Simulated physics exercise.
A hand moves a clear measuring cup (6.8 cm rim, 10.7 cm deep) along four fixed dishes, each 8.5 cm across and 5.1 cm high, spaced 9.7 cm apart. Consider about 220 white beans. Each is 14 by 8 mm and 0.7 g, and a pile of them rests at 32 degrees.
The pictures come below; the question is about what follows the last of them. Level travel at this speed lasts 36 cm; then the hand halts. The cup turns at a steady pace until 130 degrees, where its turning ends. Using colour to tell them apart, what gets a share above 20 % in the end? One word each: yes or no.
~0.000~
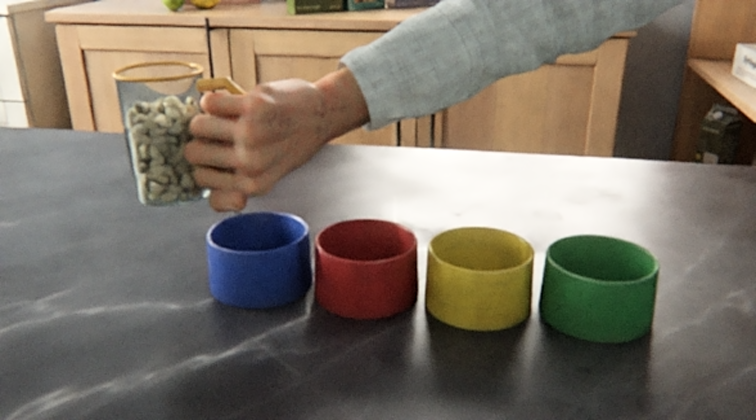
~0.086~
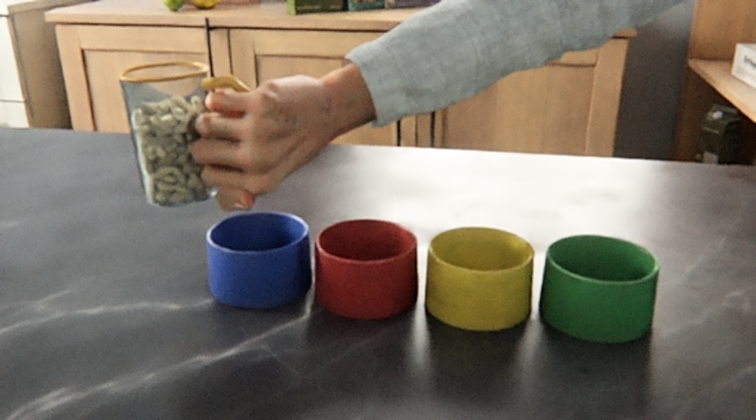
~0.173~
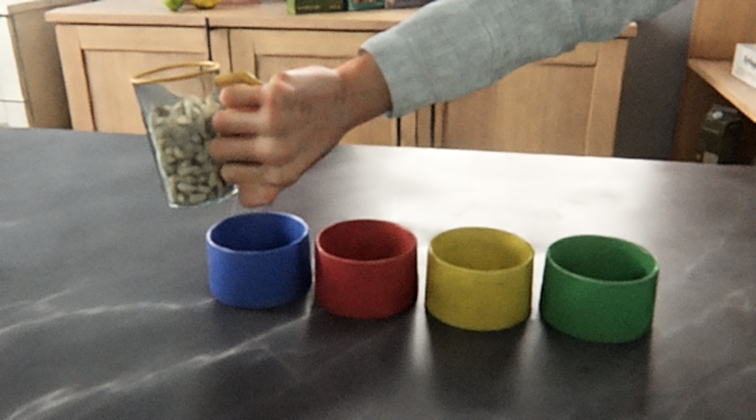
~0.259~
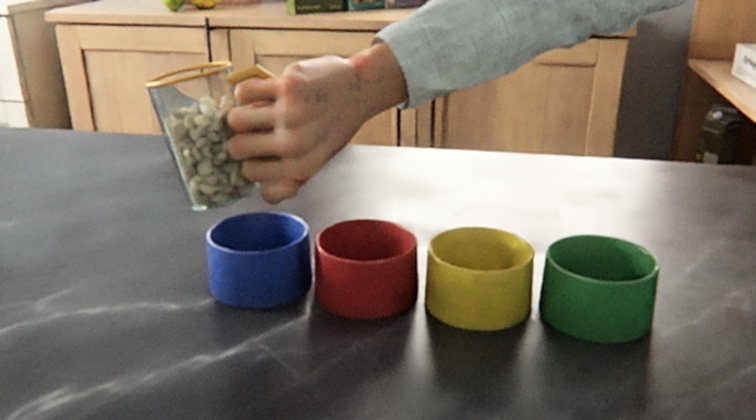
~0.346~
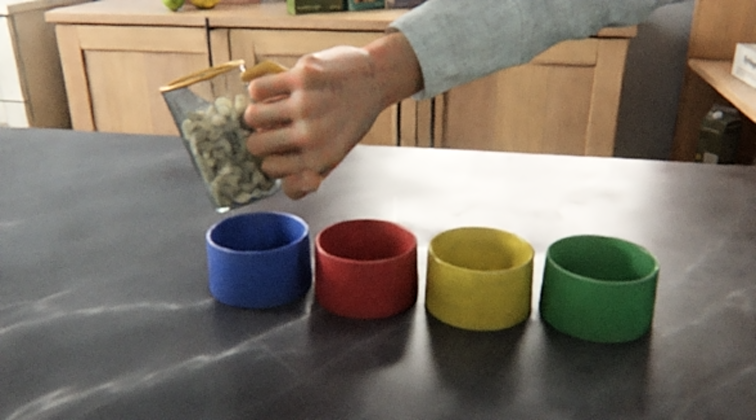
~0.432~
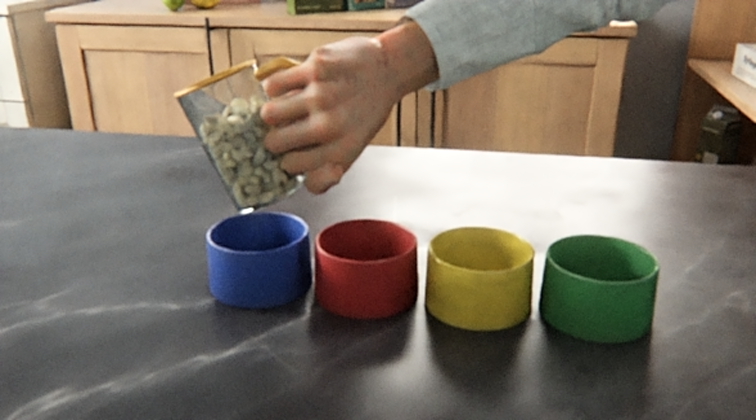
Red: No; blue: No; green: No; yellow: Yes; counter: Yes.
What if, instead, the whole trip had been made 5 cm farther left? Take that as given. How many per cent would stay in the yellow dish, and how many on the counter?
Result - yellow 90 / counter 10.
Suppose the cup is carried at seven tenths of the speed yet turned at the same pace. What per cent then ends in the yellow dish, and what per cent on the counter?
In that case: Yellow 30, and counter 20.
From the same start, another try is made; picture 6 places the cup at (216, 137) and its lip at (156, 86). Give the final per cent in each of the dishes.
It'd finish with red at 10, blue at 0, green at 0 and yellow at 80.
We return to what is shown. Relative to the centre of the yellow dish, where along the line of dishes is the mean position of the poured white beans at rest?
Mean position: Around 1 cm toward bigger x from the centre.
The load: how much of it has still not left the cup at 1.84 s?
Load share: Near 95 percent.
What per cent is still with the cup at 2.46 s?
Around 0 in a hundred.
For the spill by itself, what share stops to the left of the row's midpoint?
I'd say near 0 percent.
After 1.28 s, tilt 72 degrees; cup holds 100 %.
After 1.84 s, tilt 106 degrees; cup holds 95 %, yellow 5 %.
After 2.46 s, tilt 130 degrees; cup holds 0 %, yellow 70 %.
By 3.5 s all is still; red 0 %, blue 0 %, green 0 %, yellow 70 %, counter 25 %.
